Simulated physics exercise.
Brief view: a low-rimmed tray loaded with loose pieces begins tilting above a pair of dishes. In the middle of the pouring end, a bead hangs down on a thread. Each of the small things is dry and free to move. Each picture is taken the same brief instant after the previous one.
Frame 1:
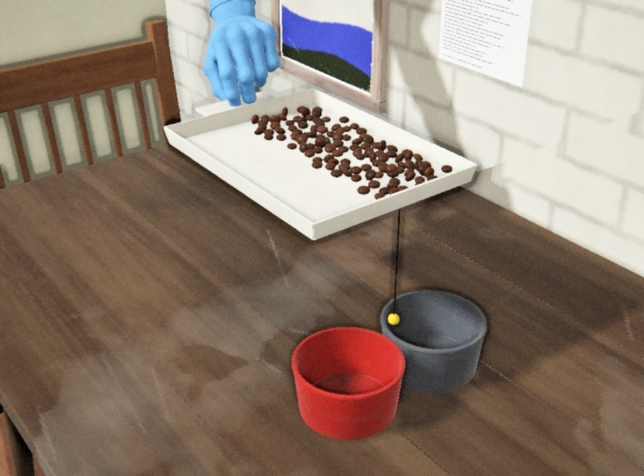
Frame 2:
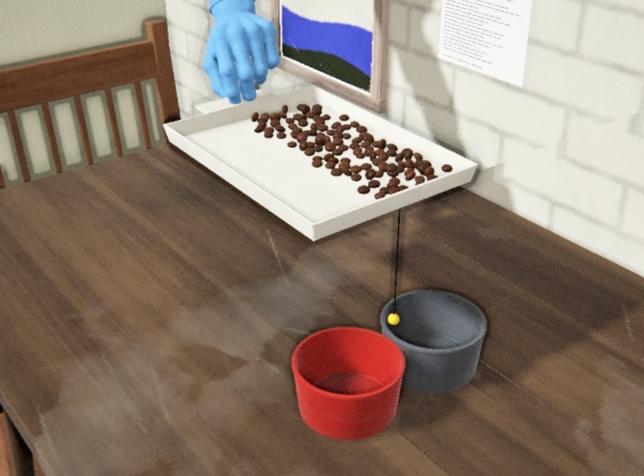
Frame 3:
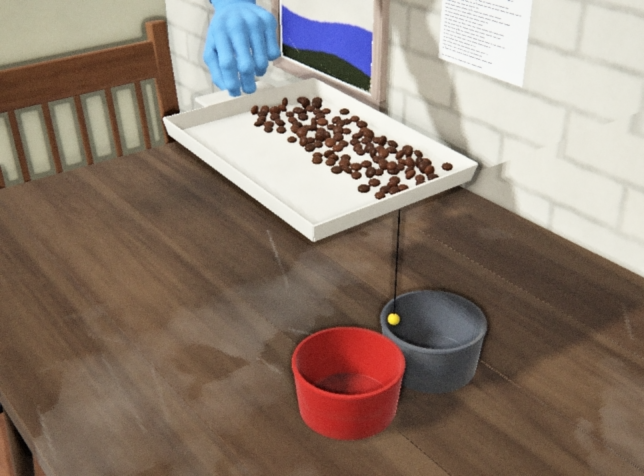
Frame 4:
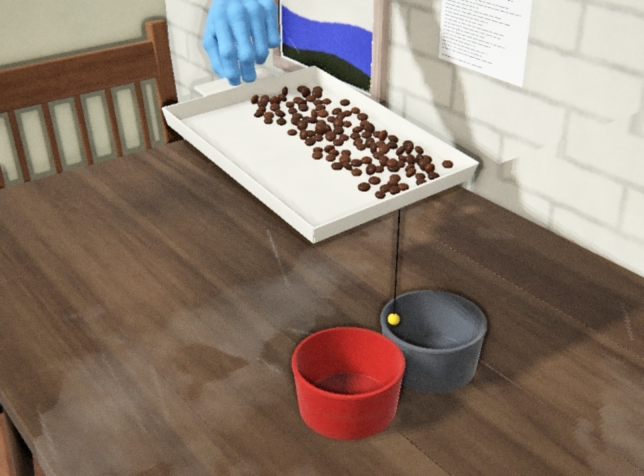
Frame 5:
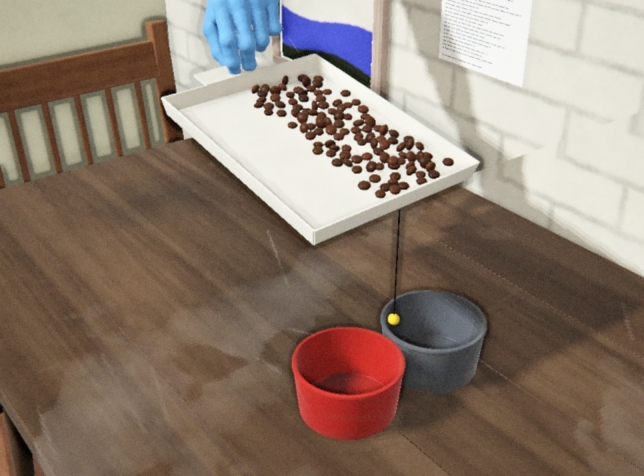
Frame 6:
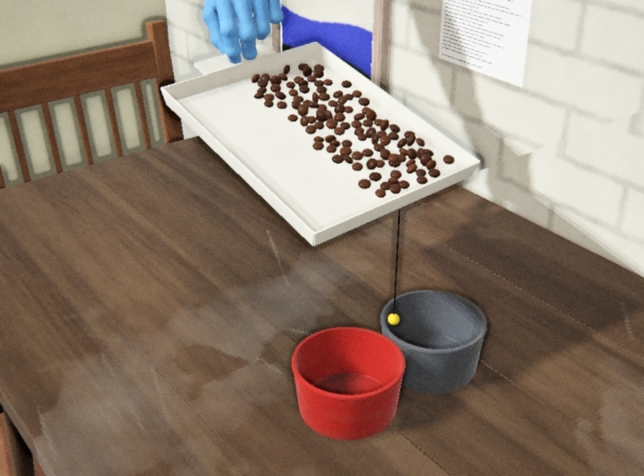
We see a white tray of small brown pieces above a red dish and a grey dish, a yellow bead hanging between; beside a blue-gloved hand, the tray's far end gradually rises, tilting slightly toward its near left corner.
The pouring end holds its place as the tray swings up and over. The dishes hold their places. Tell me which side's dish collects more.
I expect the left-side dish to gain more.
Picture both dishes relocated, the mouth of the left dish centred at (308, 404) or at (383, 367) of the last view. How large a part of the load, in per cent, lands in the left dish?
Approximately 40 percent, followed by approximately 70 percent.
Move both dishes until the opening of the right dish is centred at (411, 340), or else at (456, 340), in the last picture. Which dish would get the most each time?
Result for the first try: The dish on the left side; for the second: The dish on the left side.
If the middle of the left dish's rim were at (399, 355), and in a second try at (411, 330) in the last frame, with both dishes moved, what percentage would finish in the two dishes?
Try 1: Some 50 %; try 2: Some 10 %.
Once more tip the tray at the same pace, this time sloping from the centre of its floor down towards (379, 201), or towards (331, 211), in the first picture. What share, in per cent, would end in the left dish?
I'd say roughly 20 percent with the first slope, 80 percent with the other.
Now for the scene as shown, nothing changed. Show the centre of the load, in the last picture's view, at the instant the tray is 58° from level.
The middle of the pieces lands at roughly (368, 202).
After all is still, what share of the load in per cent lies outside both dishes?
My estimate is close to 30 %.
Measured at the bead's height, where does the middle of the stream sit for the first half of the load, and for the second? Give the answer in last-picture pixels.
Early half: (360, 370); late half: (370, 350).
Just after the last frame, tray tipped steeply; almost all on the tray; about a tenth in the air.
A moment on, tray tipped right over; roughly a quarter on the tray; roughly a third in the left dish; just a few in the right dish; roughly a quarter outside both; roughly a quarter in the air.
Further on, tray tipped past a quarter turn; roughly two thirds in the left dish; just a few in the right dish; roughly a third outside both.
When it is over, tray tipped past a quarter turn; roughly two thirds in the left dish; just a few in the right dish; roughly a third outside both.
